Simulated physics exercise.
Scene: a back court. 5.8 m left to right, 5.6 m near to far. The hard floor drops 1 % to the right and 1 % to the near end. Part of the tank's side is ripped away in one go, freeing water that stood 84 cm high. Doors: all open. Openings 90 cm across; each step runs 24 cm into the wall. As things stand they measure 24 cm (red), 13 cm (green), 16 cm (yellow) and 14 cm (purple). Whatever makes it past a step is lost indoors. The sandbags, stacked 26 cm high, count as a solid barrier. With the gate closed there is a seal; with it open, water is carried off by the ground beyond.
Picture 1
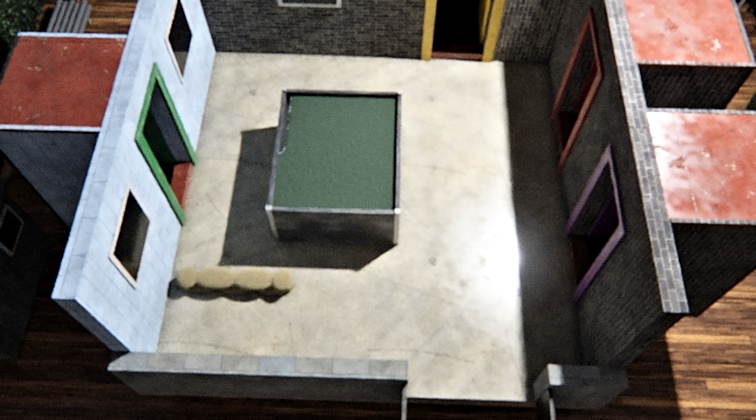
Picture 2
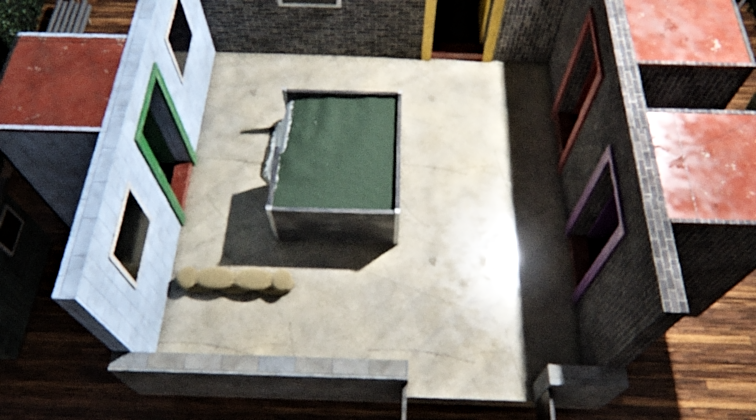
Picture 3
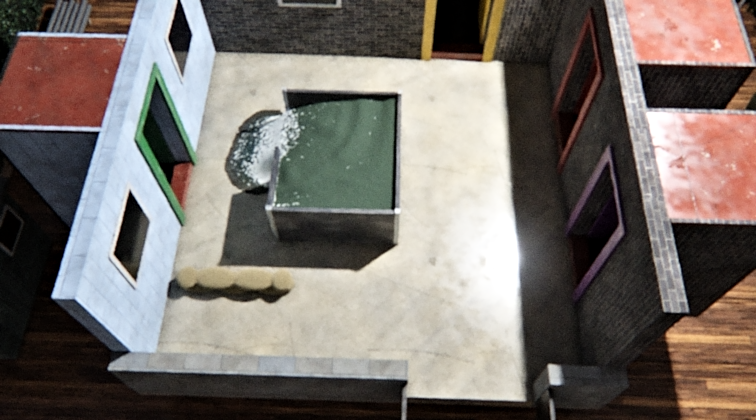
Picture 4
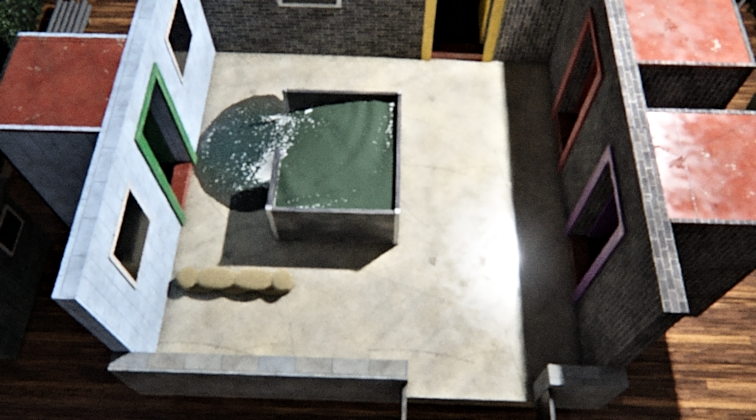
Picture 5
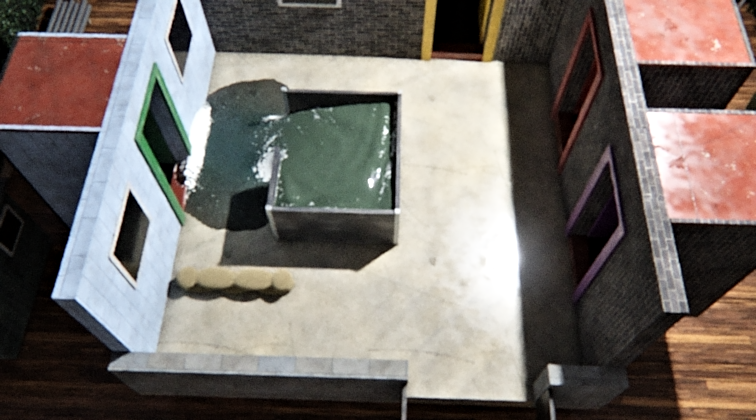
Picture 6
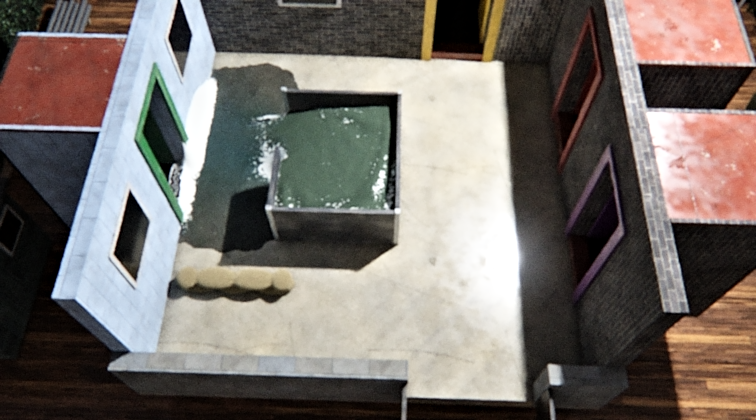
Walled courtyard with a tank of green water bursting open on its left side, water spreading across the floor to the green-framed doorway.
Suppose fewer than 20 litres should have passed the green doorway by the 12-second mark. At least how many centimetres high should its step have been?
I would say at least 34 cm.
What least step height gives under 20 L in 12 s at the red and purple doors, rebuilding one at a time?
You'd want some 16 cm at red and some 10.5 cm at purple.
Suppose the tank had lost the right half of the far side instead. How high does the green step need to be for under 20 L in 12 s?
About 7.5 cm.
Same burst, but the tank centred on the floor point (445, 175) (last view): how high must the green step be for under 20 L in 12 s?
Some 22 cm.
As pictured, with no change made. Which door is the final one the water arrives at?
I'd say the purple one.
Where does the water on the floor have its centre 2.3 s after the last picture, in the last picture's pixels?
Centre of the water: Approx. (300, 159) px.
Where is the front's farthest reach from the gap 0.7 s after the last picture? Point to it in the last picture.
Around (154, 369).
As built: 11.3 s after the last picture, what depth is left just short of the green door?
The depth there is around 5.5 cm.
Then, 0.7 s after the last picture water covers 20 % of the floor, deepest (64 cm) near (216, 52); 31 cm at the green door, 66 litres in over its 13 cm step.
Then, 2.3 s after the last picture water covers 60 % of the floor, deepest (32 cm) near (213, 68); 23 cm at the green door, 193 litres in over its 13 cm step.
Then, 11.3 s after the last picture water covers 95 % of the floor, deepest (14 cm) near (584, 384); 5 cm at the green door, 242 litres in over its 13 cm step.
At the green door as built, the water peaked near 32 cm, 0.5 s after the last picture.
Run again over the same 12 s with other heights there, 34 litres in over 30.5 cm, 4 litres over 41.5 cm. The limit of 20 litres is kept from about 34 cm up.
